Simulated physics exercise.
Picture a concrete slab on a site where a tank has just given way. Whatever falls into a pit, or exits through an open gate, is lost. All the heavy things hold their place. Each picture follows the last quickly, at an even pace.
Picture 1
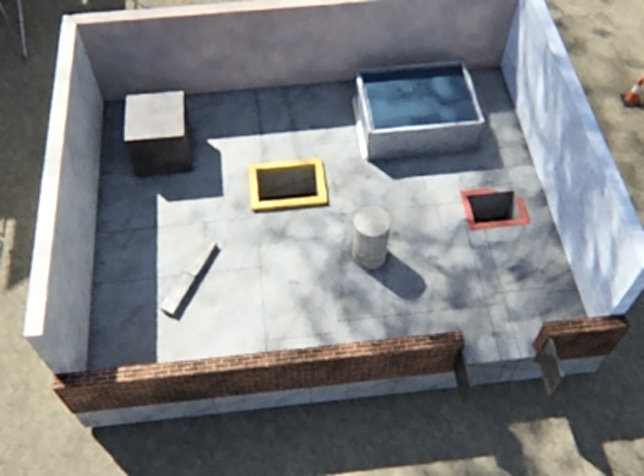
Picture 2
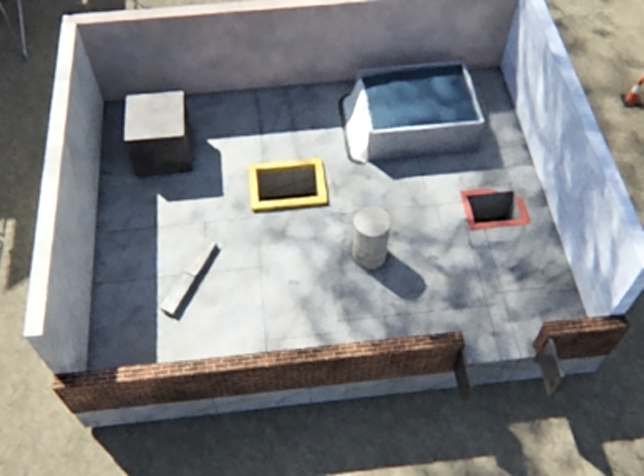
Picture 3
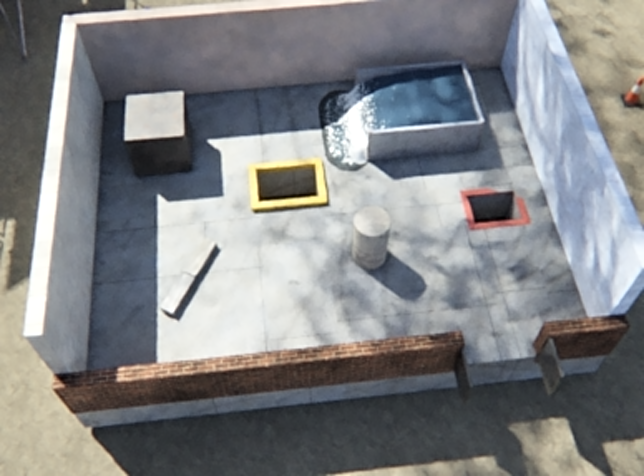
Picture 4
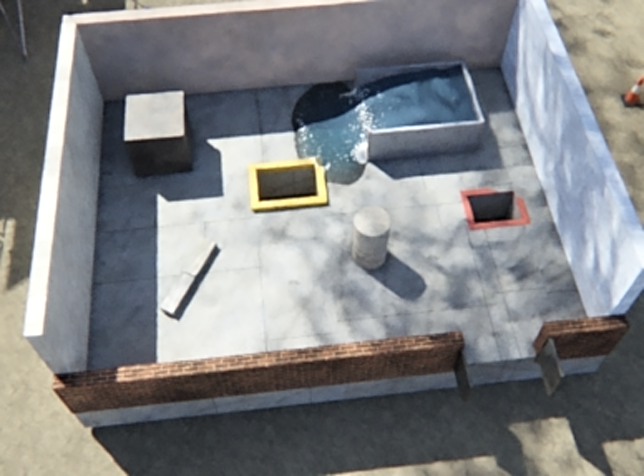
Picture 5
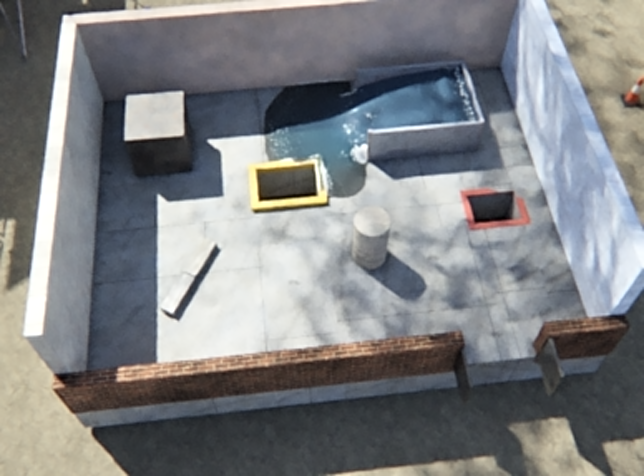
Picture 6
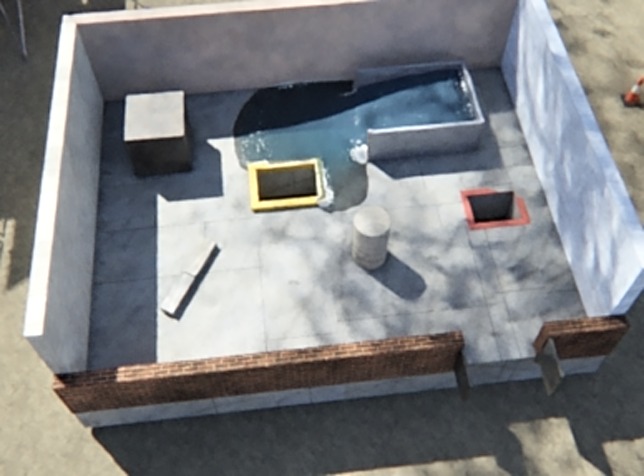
Water burst from the left side of a raised tank at the back of a walled concrete slab, then spread left and forward across the floor, curling around the yellow-framed opening.
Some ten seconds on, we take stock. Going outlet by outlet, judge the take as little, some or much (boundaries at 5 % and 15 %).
My judgement: The gate ends up with little, the yellow pit ends up with some, the red pit ends up with little.
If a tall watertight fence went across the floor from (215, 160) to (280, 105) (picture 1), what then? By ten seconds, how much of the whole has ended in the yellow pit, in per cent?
Yellow: About 20 %.
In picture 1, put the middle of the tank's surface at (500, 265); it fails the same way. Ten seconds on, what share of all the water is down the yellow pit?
Within ten seconds, 0 percent of the total ends up in the yellow pit.
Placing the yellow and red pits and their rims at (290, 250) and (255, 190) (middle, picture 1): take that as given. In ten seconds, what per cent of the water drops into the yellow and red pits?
The yellow pit ends up with 0 per cent, the red pit with 25 per cent.
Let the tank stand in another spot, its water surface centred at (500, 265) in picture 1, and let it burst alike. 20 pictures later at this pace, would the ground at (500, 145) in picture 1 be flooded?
There: No water.
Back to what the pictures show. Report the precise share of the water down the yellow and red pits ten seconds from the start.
Around 10 per cent, then around 0 per cent.
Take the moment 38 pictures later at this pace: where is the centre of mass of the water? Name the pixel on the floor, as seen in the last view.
Around pixel (223, 215).
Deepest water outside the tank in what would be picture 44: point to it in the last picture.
I'd point to (87, 371).
A moment on, water covers 20 % of the floor; the gate 0 %, the yellow pit 3 %, the red pit 0 %.
Next, water covers 30 % of the floor; the gate 0 %, the yellow pit 7 %, the red pit 0 %.
Then, water covers 45 % of the floor; the gate 0 %, the yellow pit 9 %, the red pit 0 %.
Later, water covers 55 % of the floor; the gate 0 %, the yellow pit 9 %, the red pit 0 %.
In the end, water covers 85 % of the floor; the gate 1 %, the yellow pit 9 %, the red pit 1 %.
